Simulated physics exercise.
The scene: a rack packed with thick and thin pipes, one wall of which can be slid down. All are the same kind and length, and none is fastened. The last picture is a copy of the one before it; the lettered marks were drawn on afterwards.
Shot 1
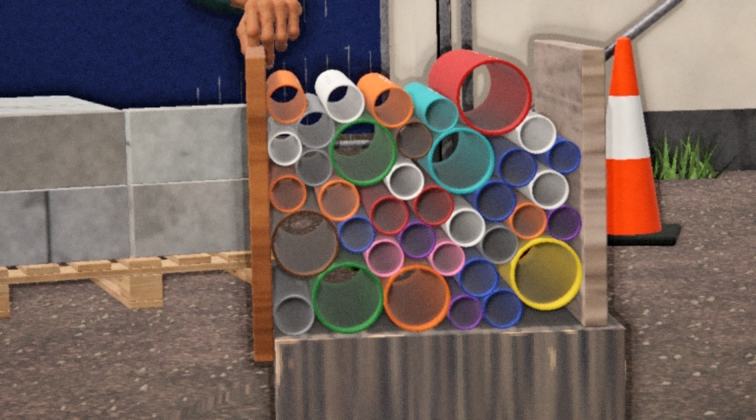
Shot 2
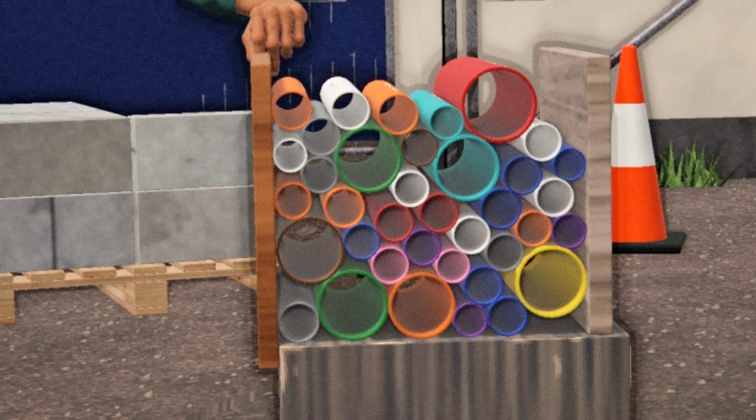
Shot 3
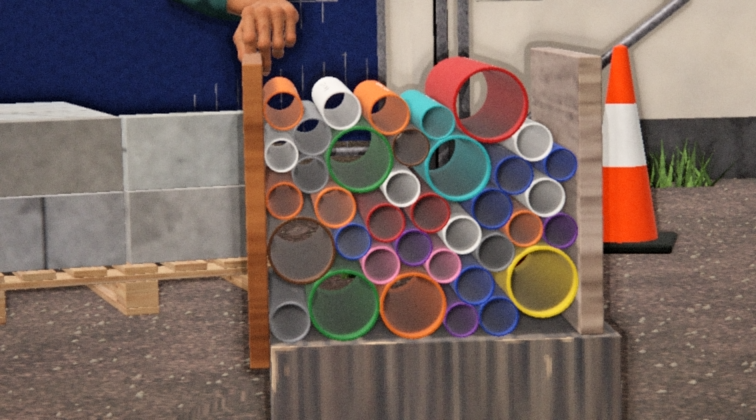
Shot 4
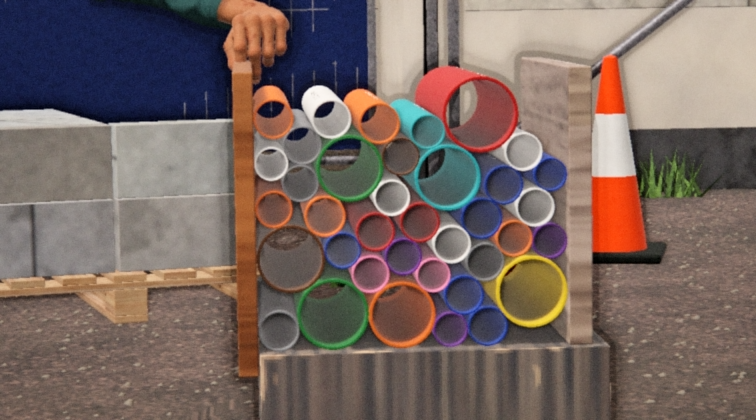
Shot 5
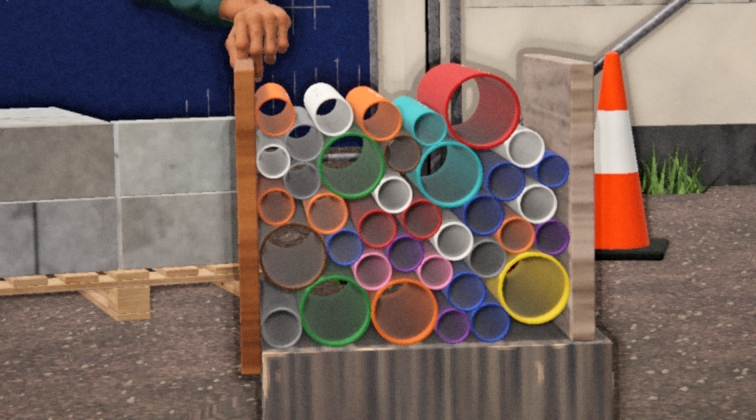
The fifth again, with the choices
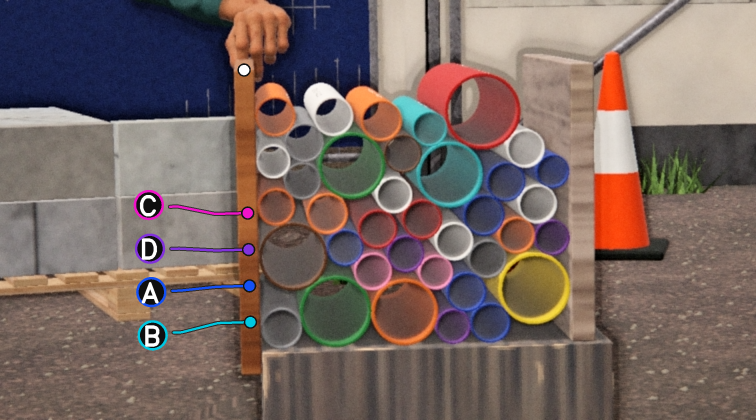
View shifting slightly around a motionless rack packed with colourful pipes, a hand staying at the top of its left board.
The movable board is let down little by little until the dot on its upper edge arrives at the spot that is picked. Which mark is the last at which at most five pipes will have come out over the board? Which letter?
Stop at C.
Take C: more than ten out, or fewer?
At C, fewer than ten.
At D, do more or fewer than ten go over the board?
Fewer than ten.
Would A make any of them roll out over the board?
Yes, at A.
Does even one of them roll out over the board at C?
Yes, at C.
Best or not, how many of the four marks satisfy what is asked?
One of the four.
On the marked copy, A at (249, 286); B at (250, 322); C at (247, 213); D at (248, 250); the white dot at (244, 70).
Taking C. A third of the way, top of the board (256, 136).
Two thirds of the way, top of the board (258, 210).
When it is over, top of the board (258, 212), four out over the board.
As for the rest, A six out over the board; B more than five out over the board; D six out over the board.
